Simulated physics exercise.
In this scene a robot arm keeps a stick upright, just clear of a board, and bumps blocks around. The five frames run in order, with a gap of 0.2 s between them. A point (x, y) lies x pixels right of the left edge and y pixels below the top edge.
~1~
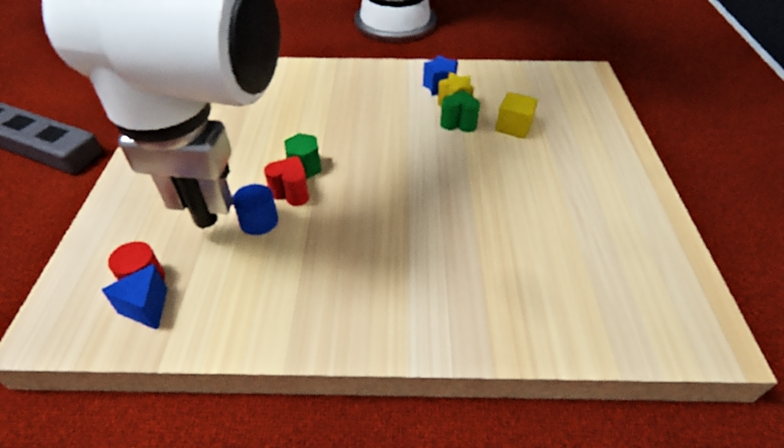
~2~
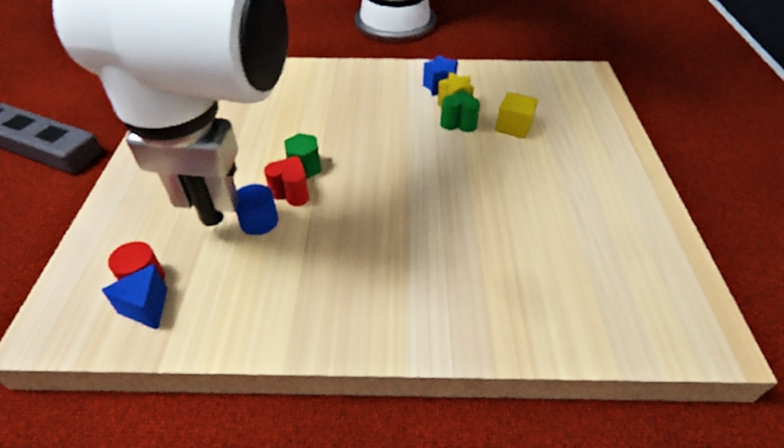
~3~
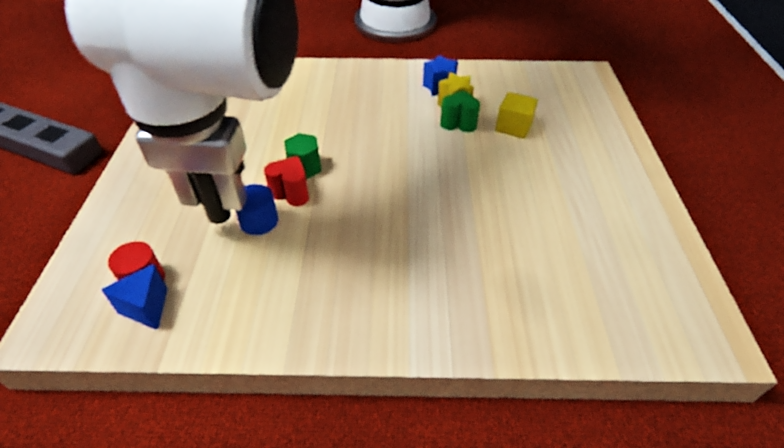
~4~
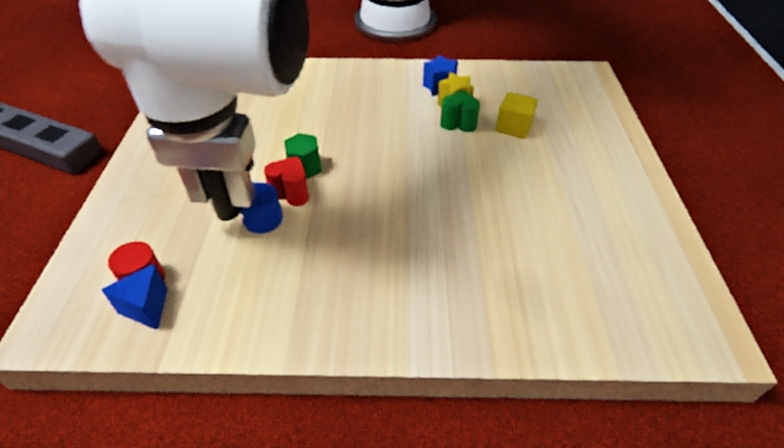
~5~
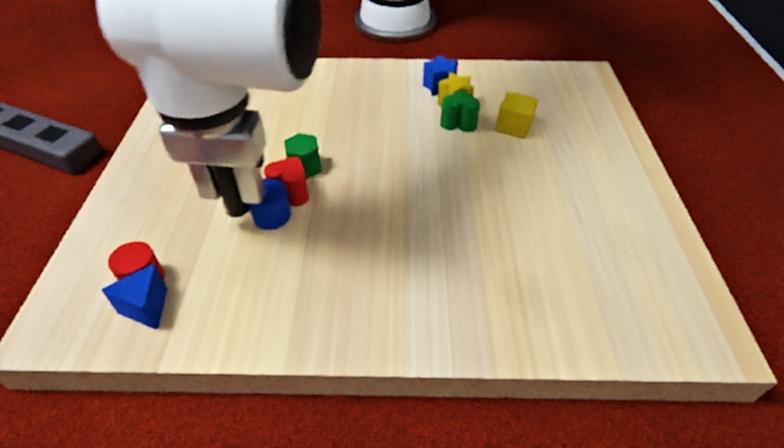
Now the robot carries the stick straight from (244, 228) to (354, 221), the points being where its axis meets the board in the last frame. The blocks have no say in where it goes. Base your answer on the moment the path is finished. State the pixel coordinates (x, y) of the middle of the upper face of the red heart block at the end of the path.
Its top centre is at about (305, 160).
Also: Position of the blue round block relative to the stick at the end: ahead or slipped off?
The stick will have lost it.
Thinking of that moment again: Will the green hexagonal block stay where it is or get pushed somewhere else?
If the stick follows that path, the green hexagonal block ends up shifted.
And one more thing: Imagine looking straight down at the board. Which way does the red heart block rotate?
It goes round opposite to clock hands.
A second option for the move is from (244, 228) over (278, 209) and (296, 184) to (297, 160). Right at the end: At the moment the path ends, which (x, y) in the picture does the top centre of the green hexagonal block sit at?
It should be at about (315, 126).
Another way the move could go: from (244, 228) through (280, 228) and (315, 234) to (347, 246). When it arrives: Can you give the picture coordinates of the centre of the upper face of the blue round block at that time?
My best guess is (312, 185).
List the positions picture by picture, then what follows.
The first frame shows lower end of the stick at (206, 221), tops of blocks, blue round block at (252, 197), red heart block at (286, 169), green hexagonal block at (301, 143).
The second frame shows stick at (212, 219), blocks as before.
The third frame shows stick at (220, 216), blocks as before.
The fourth frame shows stick at (228, 213), blue round block at (257, 195).
The fifth frame shows stick at (238, 210), blue round block at (266, 191), red heart block at (286, 169), green hexagonal block at (301, 143).
What follows on the original path. One third of the way, stick at (277, 207); blue round block at (299, 184); red heart block at (300, 162), turned 30° anticlockwise; green hexagonal block at (303, 138).
Two thirds of the way, stick at (316, 205); blue round block at (325, 178); red heart block at (305, 160), turned 55° anticlockwise; green hexagonal block at (303, 137).
At the end, stick at (352, 203); blue round block at (329, 177); red heart block at (305, 160), turned 55° anticlockwise; green hexagonal block at (303, 137).
